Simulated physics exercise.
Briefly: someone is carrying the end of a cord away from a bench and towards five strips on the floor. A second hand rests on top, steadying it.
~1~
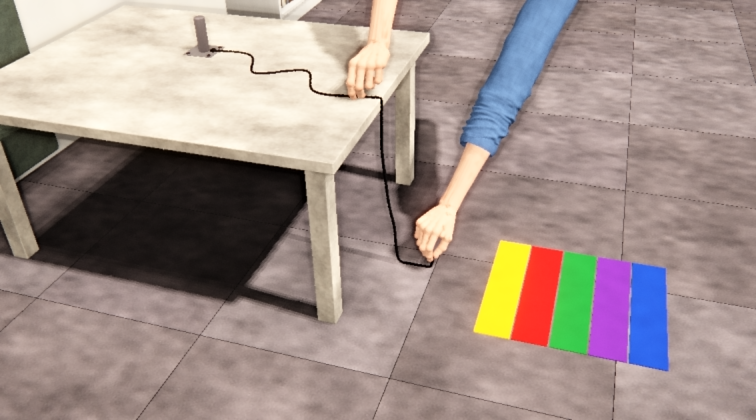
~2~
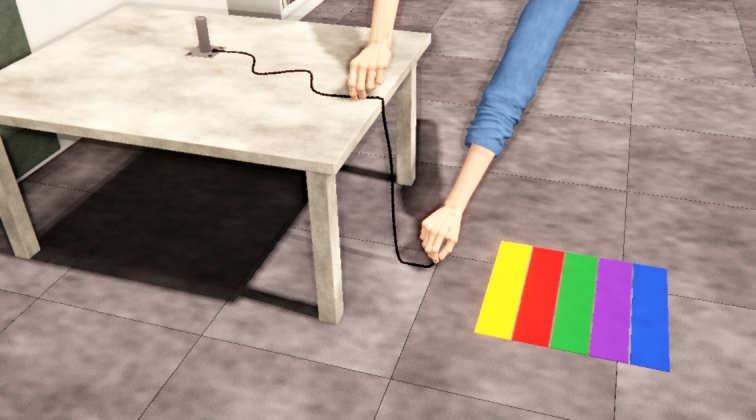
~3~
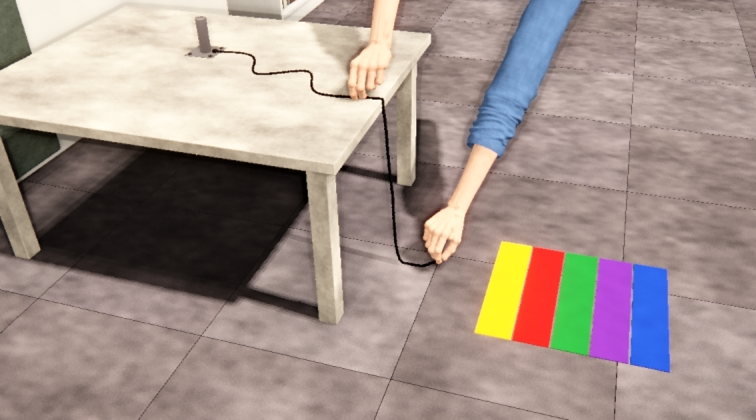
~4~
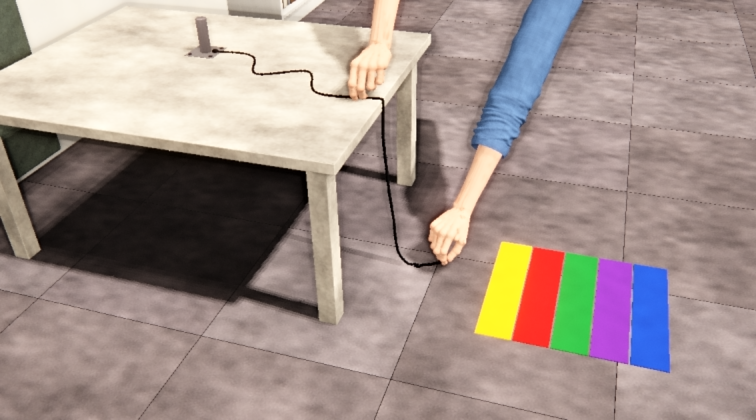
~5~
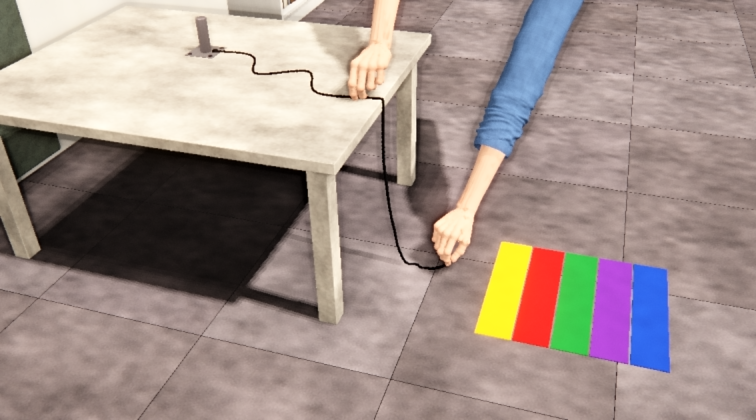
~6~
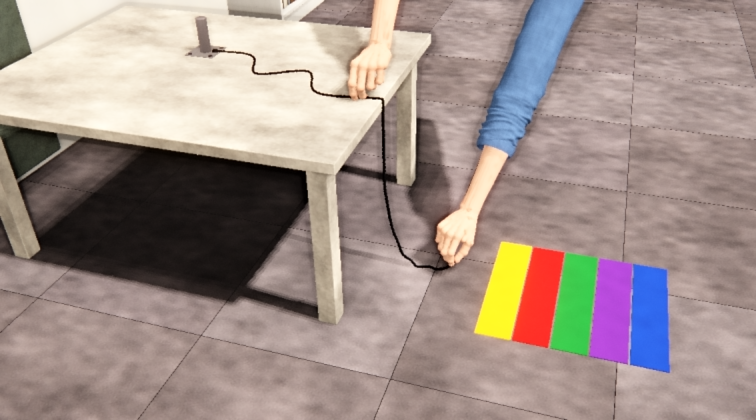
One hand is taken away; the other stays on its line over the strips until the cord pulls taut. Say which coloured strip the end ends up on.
It ends up on the purple strip.
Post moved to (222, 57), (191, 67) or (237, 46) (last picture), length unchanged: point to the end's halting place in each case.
First (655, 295), then (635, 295), and last (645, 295).
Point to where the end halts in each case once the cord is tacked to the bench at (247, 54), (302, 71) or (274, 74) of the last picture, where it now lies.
Approximately (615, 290), (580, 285) and (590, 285) respectively.
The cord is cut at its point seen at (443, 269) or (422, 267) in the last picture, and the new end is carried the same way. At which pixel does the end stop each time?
Try by try, around (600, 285) and (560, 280).
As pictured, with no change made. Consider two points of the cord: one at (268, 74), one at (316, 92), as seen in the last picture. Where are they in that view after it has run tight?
They end up around (295, 72) and around (373, 91).
Early on, end near (559, 280); over red.
Midway, end near (596, 287); over green.
At the end of the slack, end near (618, 291); over purple. Over purple.
